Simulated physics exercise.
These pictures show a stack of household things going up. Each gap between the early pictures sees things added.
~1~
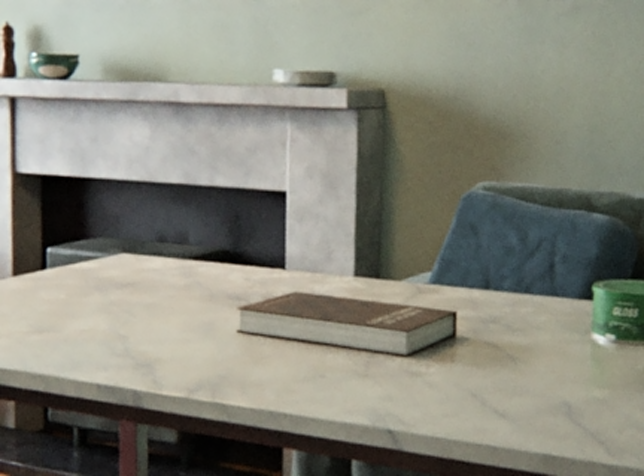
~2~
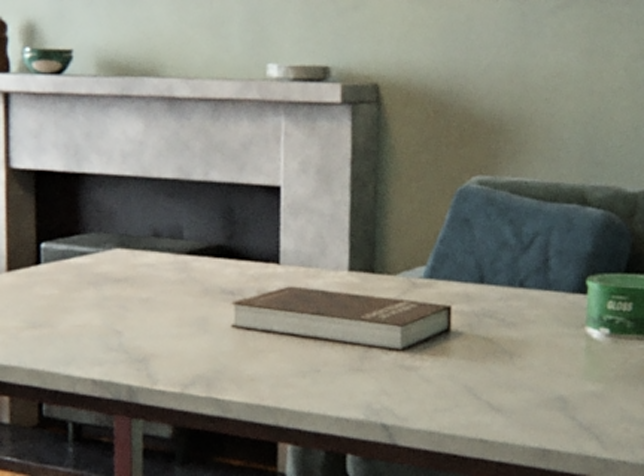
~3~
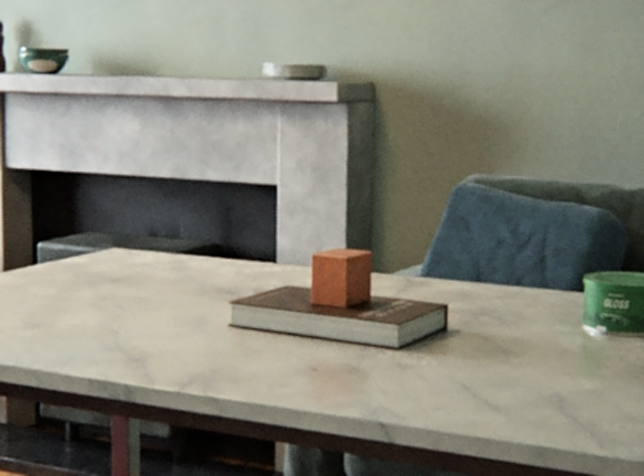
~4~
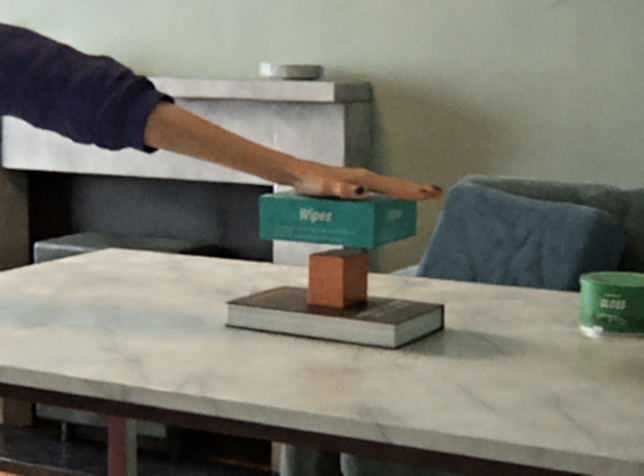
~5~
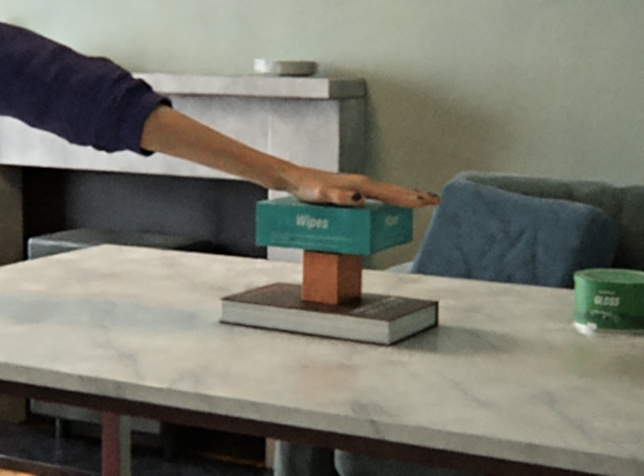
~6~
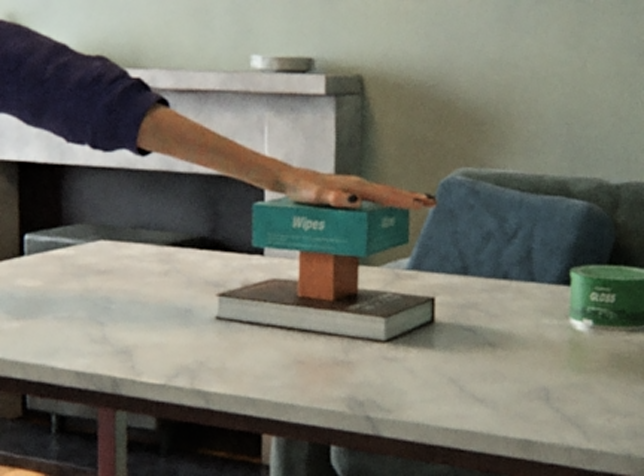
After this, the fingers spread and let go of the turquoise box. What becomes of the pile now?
The pile survives.
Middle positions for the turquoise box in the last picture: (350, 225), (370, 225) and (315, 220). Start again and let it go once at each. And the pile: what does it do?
In order, the pile tumbles down, then tumbles down, and lastly stands firm.
Then, 0.20 s later than the last frame, all is still.
Then, 0.60 s later than the last frame, turquoise box resting near (332, 224).
When it is over, all 4 as before. End places, in pixels of the last picture, turquoise box near (332, 224). The pile keeps its balance.
